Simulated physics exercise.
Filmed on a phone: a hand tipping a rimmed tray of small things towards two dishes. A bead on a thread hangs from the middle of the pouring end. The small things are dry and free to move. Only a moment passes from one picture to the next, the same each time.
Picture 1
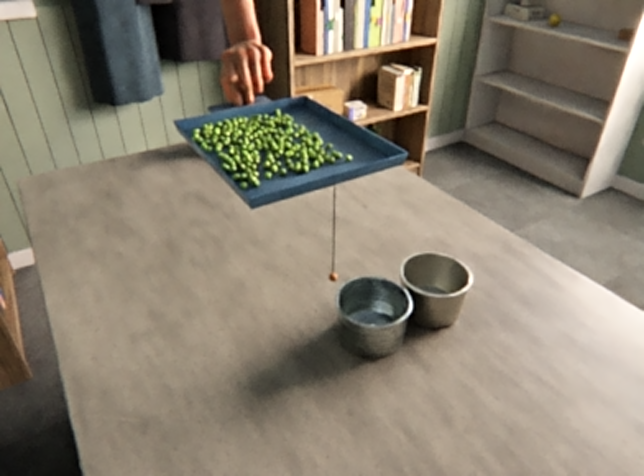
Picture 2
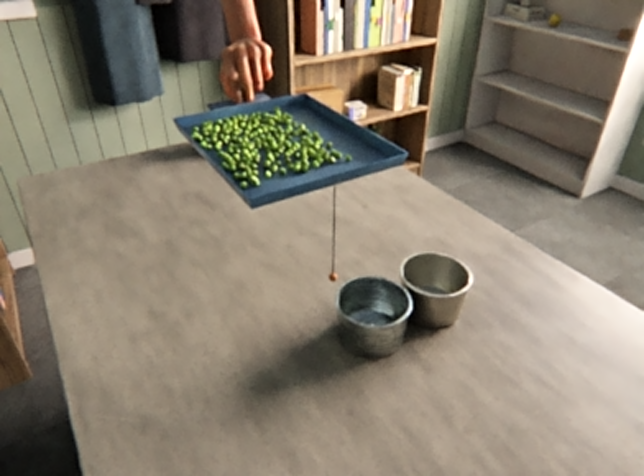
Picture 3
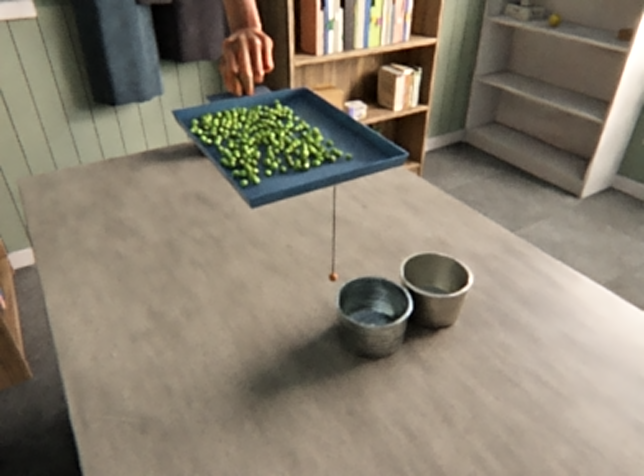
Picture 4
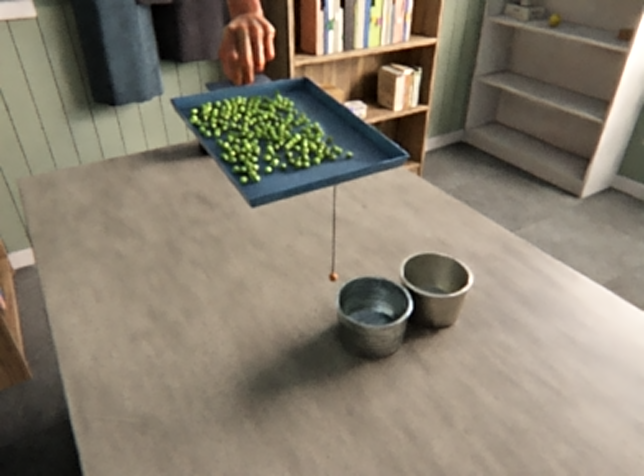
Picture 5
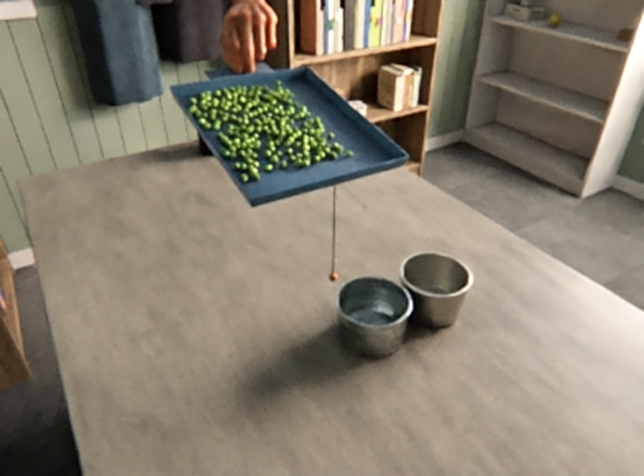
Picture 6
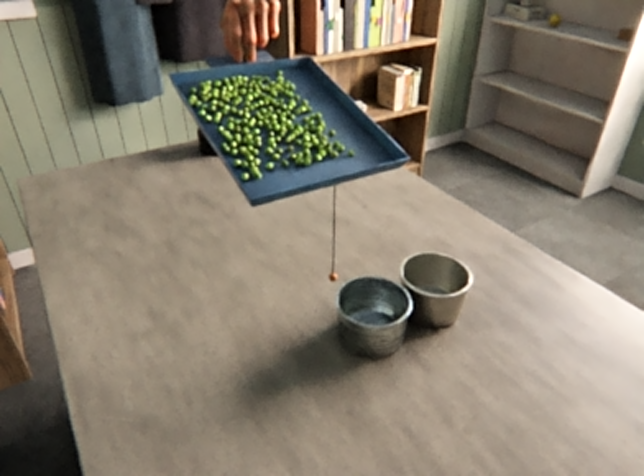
To begin with, a hand holds a blue rimmed tray of green peas level above a table, where two metal dishes stand near a small bead hanging on a thread. The hand then gradually raises the far end of the tray, tilting it more steeply, while the dishes and bead stay still.
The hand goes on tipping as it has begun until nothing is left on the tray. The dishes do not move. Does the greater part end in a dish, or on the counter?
Together they catch more than half.
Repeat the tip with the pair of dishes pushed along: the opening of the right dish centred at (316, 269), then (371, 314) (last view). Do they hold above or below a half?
First below a half, then the larger part.
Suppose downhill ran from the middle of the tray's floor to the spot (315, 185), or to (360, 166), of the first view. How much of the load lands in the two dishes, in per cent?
About 20 and 30 per cent.
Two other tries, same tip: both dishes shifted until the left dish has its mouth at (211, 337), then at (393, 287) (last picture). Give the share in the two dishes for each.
Roughly 0 per cent, and 50 per cent.
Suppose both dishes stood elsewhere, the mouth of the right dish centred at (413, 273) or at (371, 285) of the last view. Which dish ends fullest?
At the first place the left dish, at the second the right dish.
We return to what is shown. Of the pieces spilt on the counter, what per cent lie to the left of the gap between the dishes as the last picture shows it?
About 80 per cent.
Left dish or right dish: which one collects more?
Fuller: The left one.
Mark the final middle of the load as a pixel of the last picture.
Around (371, 337).
Just after the last frame, tray tipped steeply; almost all on the tray; just a few in the left dish; about a tenth in the air.
A moment on, tray tipped right over; the larger part on the tray; about a tenth in the left dish; just a few in the right dish; about a tenth outside both; about a tenth in the air.
Further on, tray tipped past a quarter turn; roughly half in the left dish; about a tenth in the right dish; roughly a third outside both.
When it is over, tray tipped past a quarter turn; roughly half in the left dish; about a tenth in the right dish; roughly a third outside both.
